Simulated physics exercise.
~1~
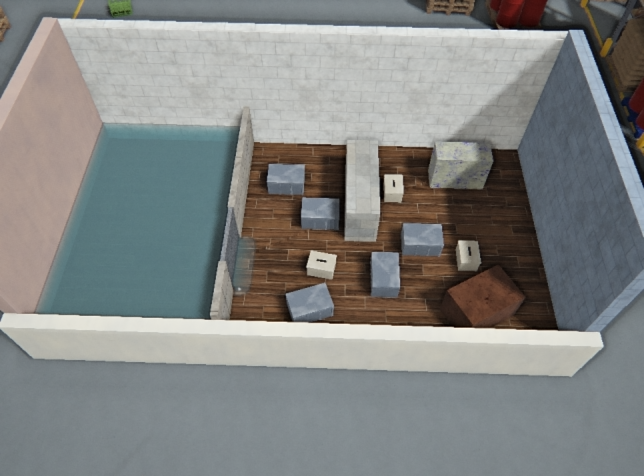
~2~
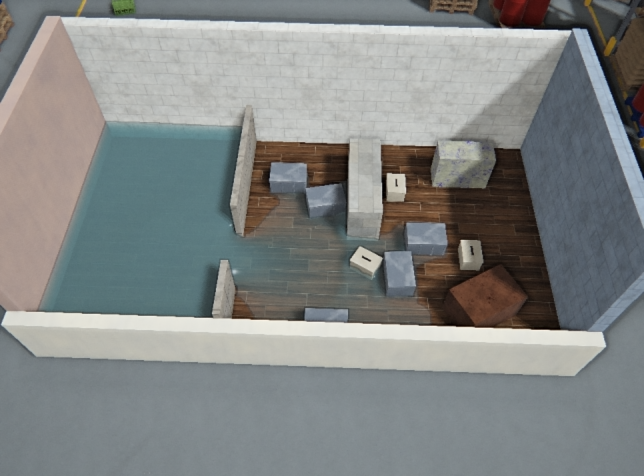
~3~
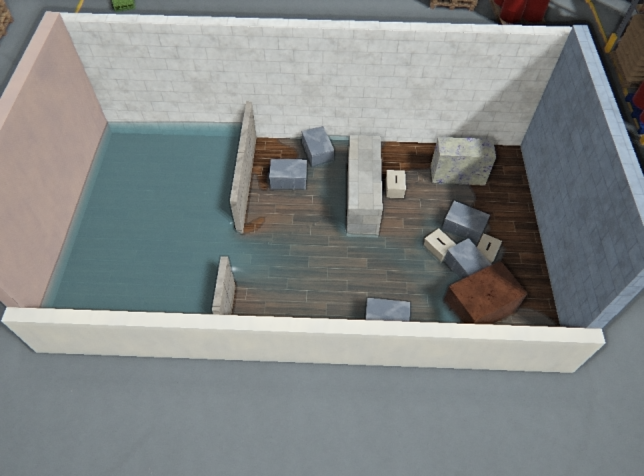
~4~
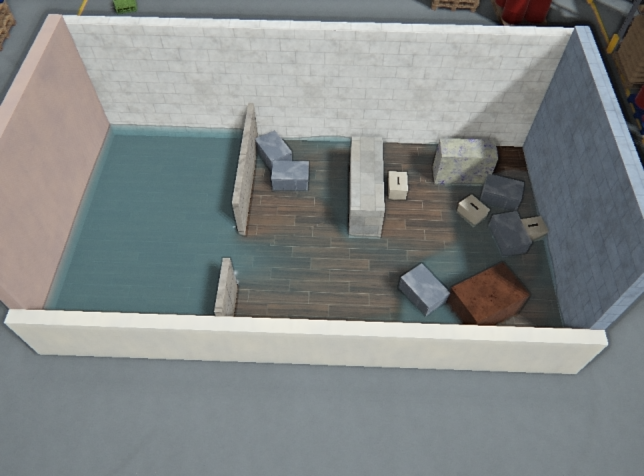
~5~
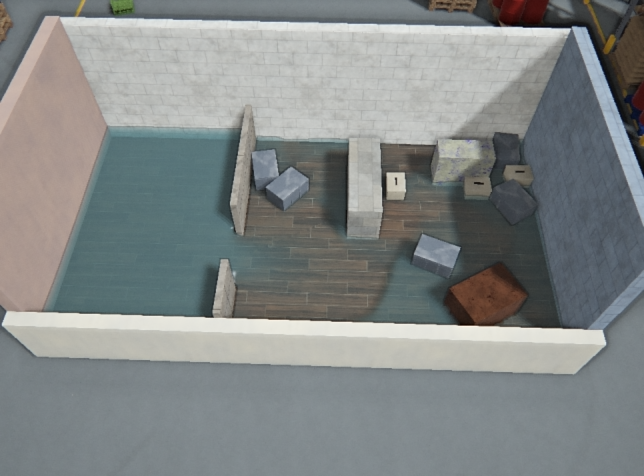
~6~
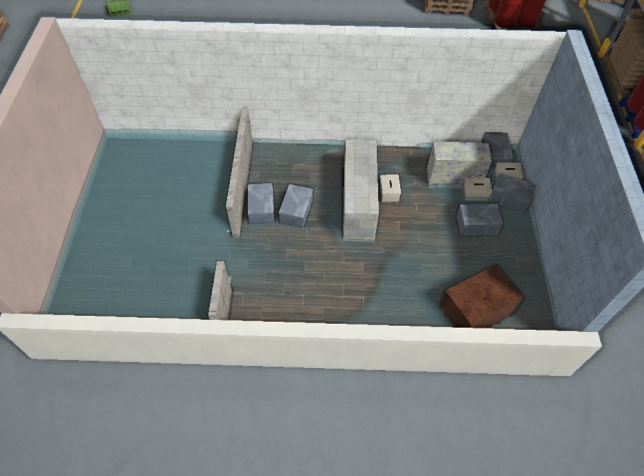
Water from the left room poured through a gap in the dividing wall and spread across the wooden floor, pushing grey-blue blocks and small pale boxes rightward, until several sat clustered by the right wall and two blocks rested near the divider.
